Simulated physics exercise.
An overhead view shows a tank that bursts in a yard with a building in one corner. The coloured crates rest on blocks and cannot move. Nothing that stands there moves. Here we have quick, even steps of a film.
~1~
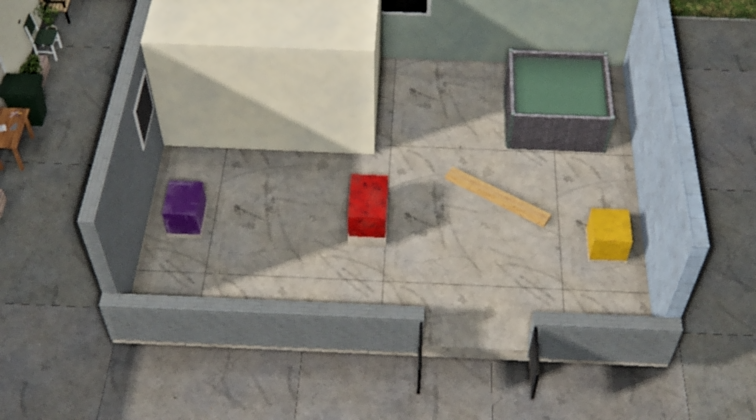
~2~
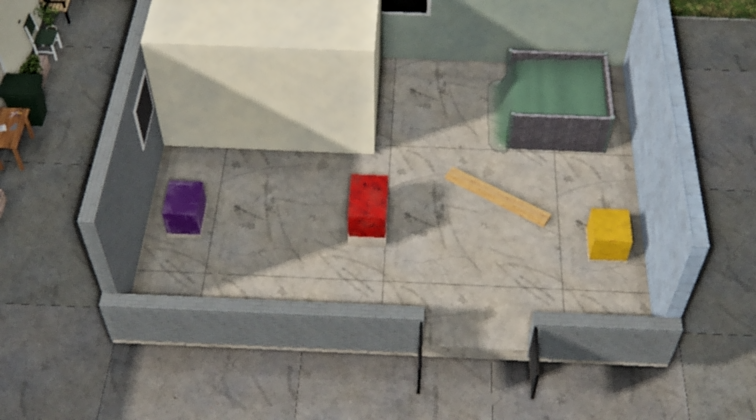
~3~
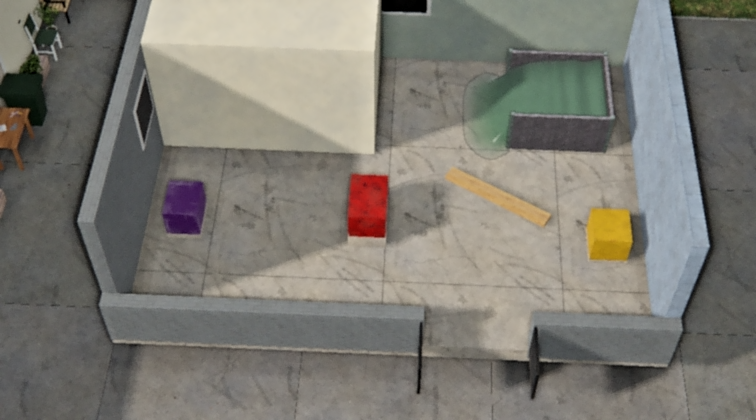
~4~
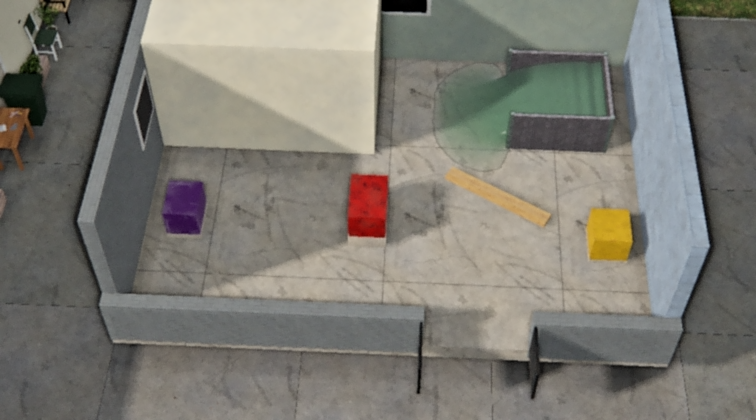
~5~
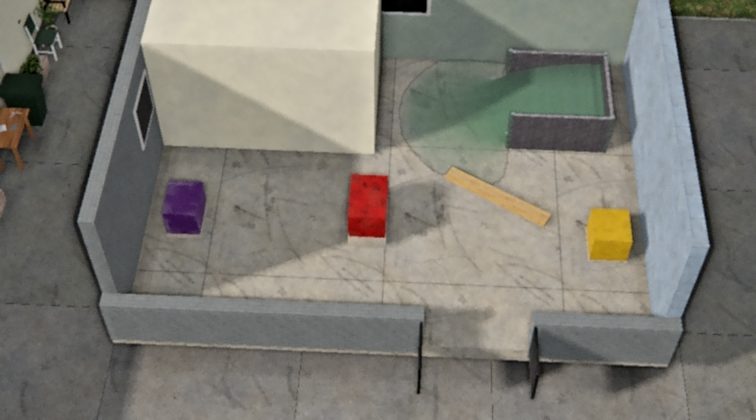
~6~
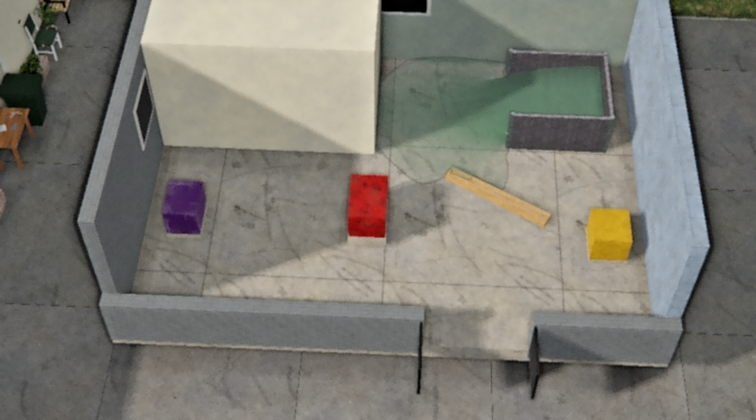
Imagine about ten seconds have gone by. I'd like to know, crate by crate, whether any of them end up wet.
As I see it, the purple crate is going to get water on it; the red crate is going to get water on it; the yellow crate is going to get water on it.
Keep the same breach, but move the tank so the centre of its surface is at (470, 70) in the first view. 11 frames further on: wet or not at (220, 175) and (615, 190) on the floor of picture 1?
Untouched, then untouched.
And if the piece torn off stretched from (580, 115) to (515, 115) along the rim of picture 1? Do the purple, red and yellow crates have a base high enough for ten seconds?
My guess is purple remains untouched, red remains untouched, and yellow goes wet.
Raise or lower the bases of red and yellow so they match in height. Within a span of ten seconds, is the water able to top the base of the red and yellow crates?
The red crate is overtopped and the yellow crate holds out.
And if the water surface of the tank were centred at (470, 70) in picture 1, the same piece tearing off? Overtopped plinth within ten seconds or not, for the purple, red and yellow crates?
Taking them in turn, the purple one is left untouched, the red one gets flooded and the yellow one gets flooded.
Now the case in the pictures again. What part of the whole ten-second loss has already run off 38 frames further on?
It would be around 55 %.
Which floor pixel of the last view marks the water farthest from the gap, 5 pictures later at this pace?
I'd put it around (297, 188).
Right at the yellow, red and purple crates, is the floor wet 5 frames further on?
Going crate by crate, yellow remains dry, red got wet, purple remains dry.
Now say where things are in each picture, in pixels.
In the first picture, the water tank at (560, 87) is whole and still.
In the second picture, the front is at (505, 150), out from the gap at (510, 103).
In the third picture, the front is at (485, 154), out from the gap at (510, 106).
In the fourth picture, water pours out at (510, 108) and has run to (462, 161).
In the fifth picture, the front is at (410, 141), out from the gap at (510, 108).
In the sixth picture, the front is at (378, 140), out from the gap at (510, 108).
A moment on, water covers 20 % of the floor; the purple crate not reached, the red crate water round its plinth, the yellow crate not reached.
Next, water covers 30 % of the floor; the purple crate not reached, the red crate water round its plinth, the yellow crate not reached.
Then, water covers 60 % of the floor; the purple crate water round its plinth, the red crate water round its plinth, the yellow crate not reached.
Later, water covers 85 % of the floor; the purple crate water round its plinth, the red crate water round its plinth, the yellow crate water round its plinth.
In the end, water covers 95 % of the floor; the purple crate was topped, the red crate was topped, the yellow crate was topped.
